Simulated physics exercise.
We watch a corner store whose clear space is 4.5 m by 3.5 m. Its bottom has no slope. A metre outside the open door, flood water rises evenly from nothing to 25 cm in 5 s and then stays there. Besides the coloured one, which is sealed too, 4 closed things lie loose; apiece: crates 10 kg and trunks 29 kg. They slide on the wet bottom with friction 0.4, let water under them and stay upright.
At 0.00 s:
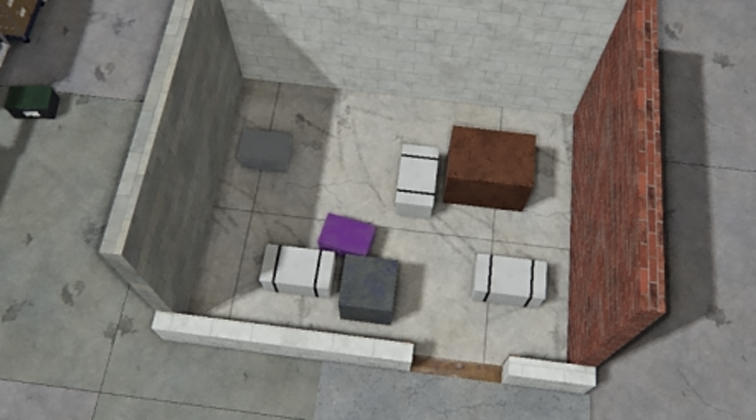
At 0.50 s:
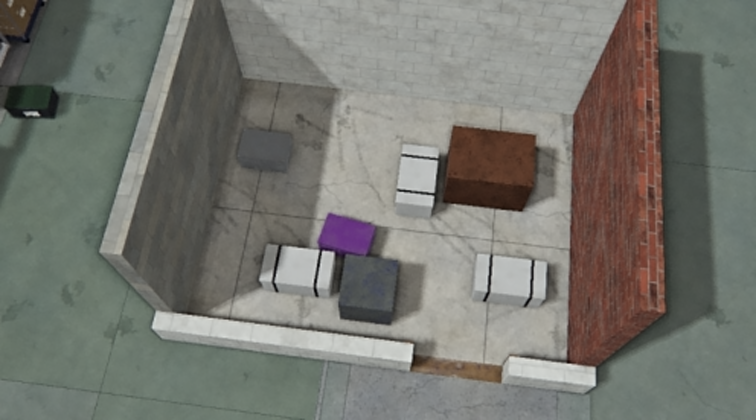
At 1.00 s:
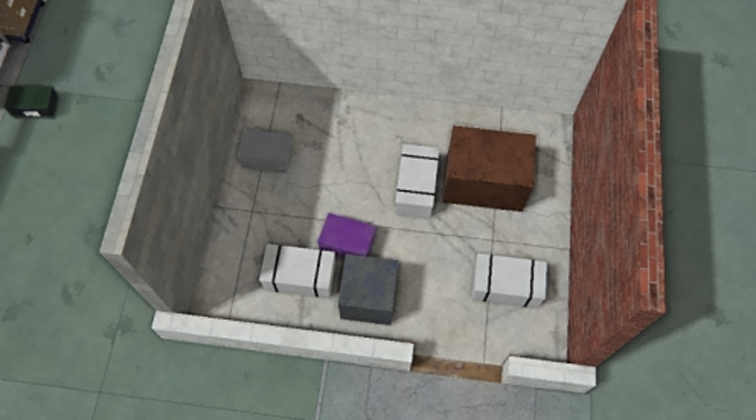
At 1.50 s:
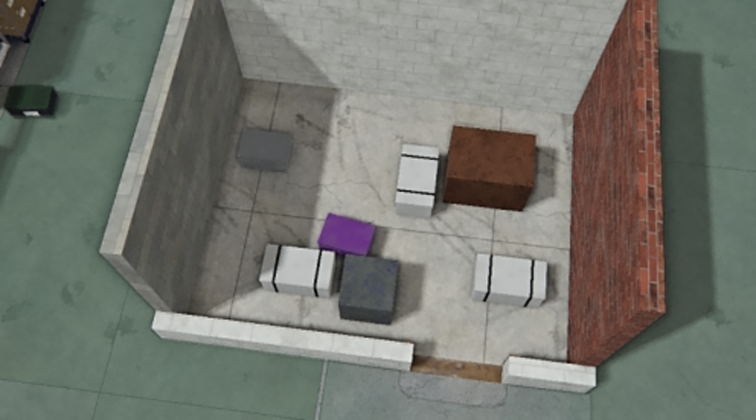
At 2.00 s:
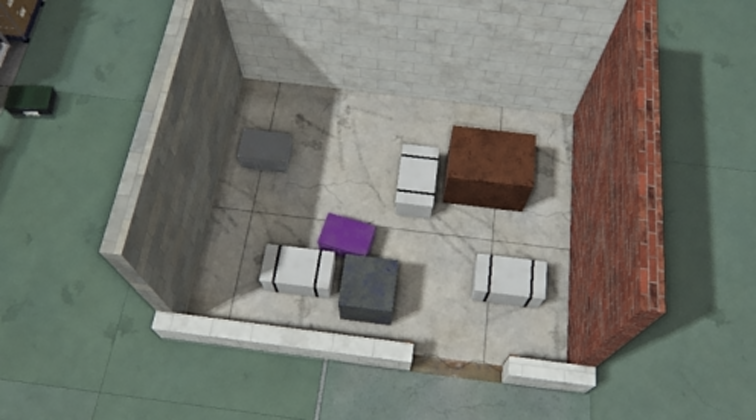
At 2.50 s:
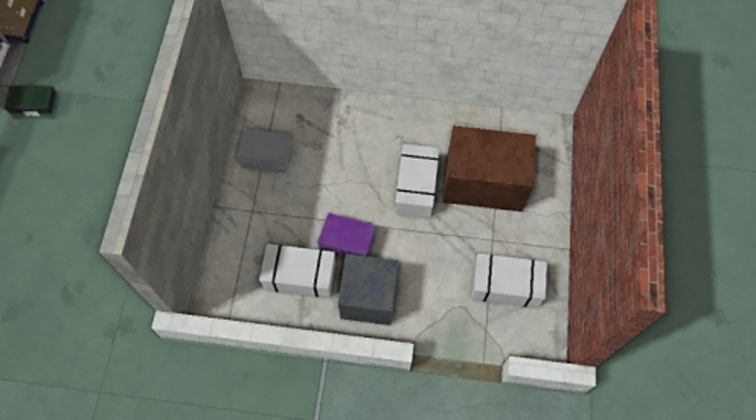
A roofless room with pale block walls, a red brick wall on the right and a doorway in the low front wall is seen from high above. Inside are a brown block at back right, three white black-banded trunks, a small purple crate near the middle, and grey blocks at left and front. Greenish water spreads outside, closes over the grey patch before the doorway, then slips just inside, while objects and camera stay still.
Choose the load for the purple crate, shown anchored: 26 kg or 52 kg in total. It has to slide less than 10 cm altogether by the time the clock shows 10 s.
For it, the lower weight is enough.
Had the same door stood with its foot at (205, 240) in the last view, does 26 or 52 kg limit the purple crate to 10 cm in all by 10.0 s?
In that case neither load is enough.
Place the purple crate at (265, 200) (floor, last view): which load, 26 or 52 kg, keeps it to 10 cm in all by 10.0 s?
The smaller is enough.
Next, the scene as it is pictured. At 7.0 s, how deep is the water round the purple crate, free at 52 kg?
About 2 cm.
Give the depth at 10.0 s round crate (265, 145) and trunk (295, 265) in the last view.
Roughly 12 and 2 cm.
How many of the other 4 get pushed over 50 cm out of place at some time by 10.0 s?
That makes 2.
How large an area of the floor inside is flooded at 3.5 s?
About 2.0 m2.
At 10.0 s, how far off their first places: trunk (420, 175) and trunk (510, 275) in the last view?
In turn: 200 cm, 80 cm.
After 3.5 s the purple crate would be 0 cm from its start with 26 kg and 0 cm from its start with 52 kg; 0 cm of water round it then.
After 4.5 s the purple crate would be 0 cm from its start with 26 kg and 0 cm from its start with 52 kg; 1 cm of water round it then.
After 7.0 s the purple crate would be 0 cm from its start with 26 kg and 0 cm from its start with 52 kg; 2 cm of water round it then.
After 10.0 s the purple crate would be 0 cm from its start with 26 kg and 0 cm from its start with 52 kg; 3 cm of water round it then.
